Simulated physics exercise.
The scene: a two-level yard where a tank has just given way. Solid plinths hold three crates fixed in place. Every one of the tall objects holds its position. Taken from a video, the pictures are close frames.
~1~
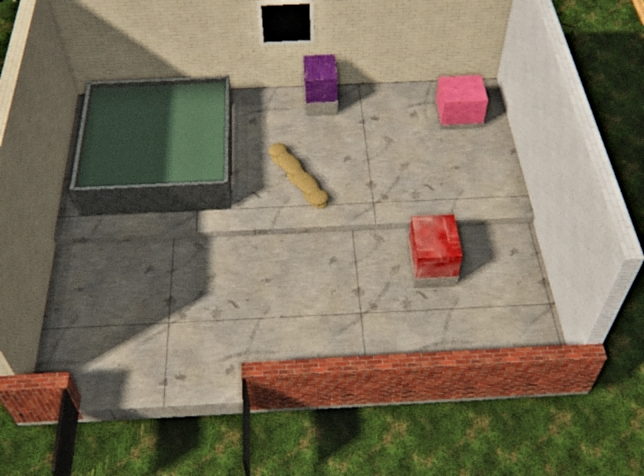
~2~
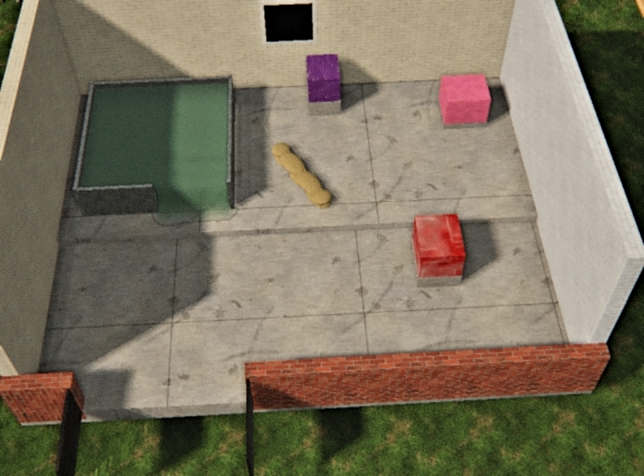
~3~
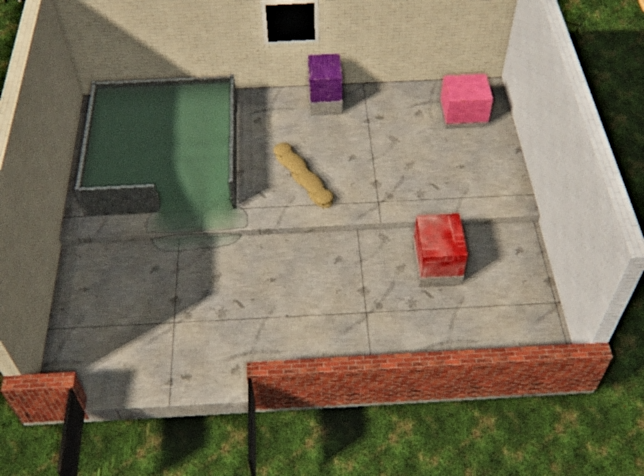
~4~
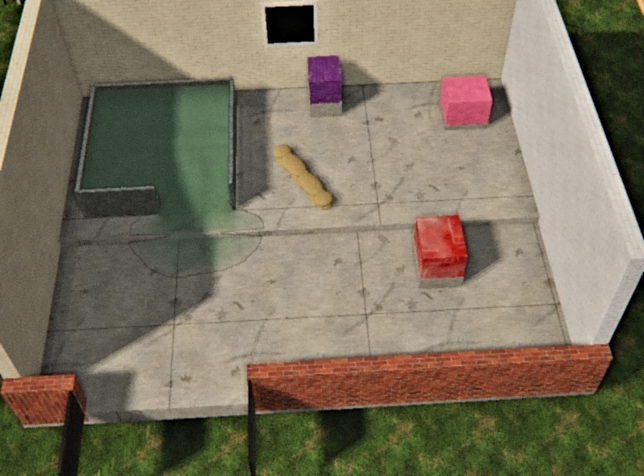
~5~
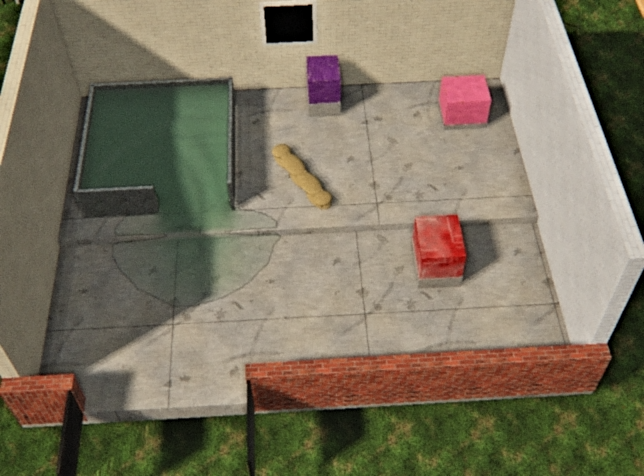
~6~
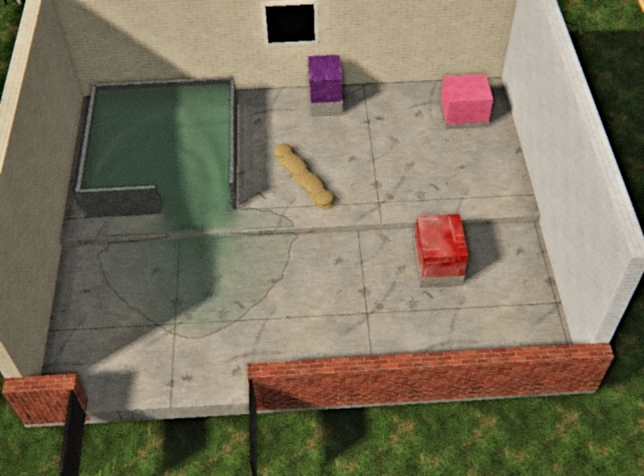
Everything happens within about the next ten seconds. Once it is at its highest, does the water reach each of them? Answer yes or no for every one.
Red crate: No, it stays dry; pink crate: No, it stays dry; purple crate: No, it stays dry.
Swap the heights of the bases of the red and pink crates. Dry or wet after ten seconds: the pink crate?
As it turns out, the pink crate stays unflooded.
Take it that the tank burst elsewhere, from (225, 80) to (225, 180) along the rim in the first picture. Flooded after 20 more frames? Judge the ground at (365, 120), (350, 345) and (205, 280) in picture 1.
In the order given, the spots are swamped, swamped and not soaked.
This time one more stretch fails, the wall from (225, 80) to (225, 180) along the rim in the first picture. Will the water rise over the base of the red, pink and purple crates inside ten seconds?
Result - red crate is not reached; pink crate gets flooded; purple crate gets flooded.
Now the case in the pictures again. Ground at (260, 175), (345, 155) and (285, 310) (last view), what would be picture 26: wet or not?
Status by point, in sequence: Unwetted; unwetted; waterlogged.
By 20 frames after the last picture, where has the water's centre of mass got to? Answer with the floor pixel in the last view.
It is around (205, 214).
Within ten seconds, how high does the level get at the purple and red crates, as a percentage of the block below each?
Taking them in the order asked, 0 percent and 40 percent.
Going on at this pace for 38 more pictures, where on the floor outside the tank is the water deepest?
Deepest point: Roughly (534, 228).
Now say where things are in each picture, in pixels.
In the first picture, still water in the tank at (155, 133).
In the second picture, the front is at (232, 212), out from the gap at (193, 201).
In the third picture, water pours out at (196, 201) and has run to (159, 244).
In the fourth picture, water pours out at (195, 204) and has run to (164, 271).
In the fifth picture, water pours out at (194, 203) and has run to (176, 301).
In the sixth picture, water pours out at (196, 203) and has run to (204, 331).
A moment on, water covers 25 % of the floor; the red crate not reached, the pink crate not reached, the purple crate not reached.
Next, water covers 35 % of the floor; the red crate not reached, the pink crate not reached, the purple crate not reached.
Then, water covers 40 % of the floor; the red crate water round its plinth, the pink crate not reached, the purple crate not reached.
Later, water covers 50 % of the floor; the red crate water round its plinth, the pink crate not reached, the purple crate not reached.
In the end, water covers 55 % of the floor; the red crate stayed above the water, the pink crate stayed above the water, the purple crate stayed above the water.
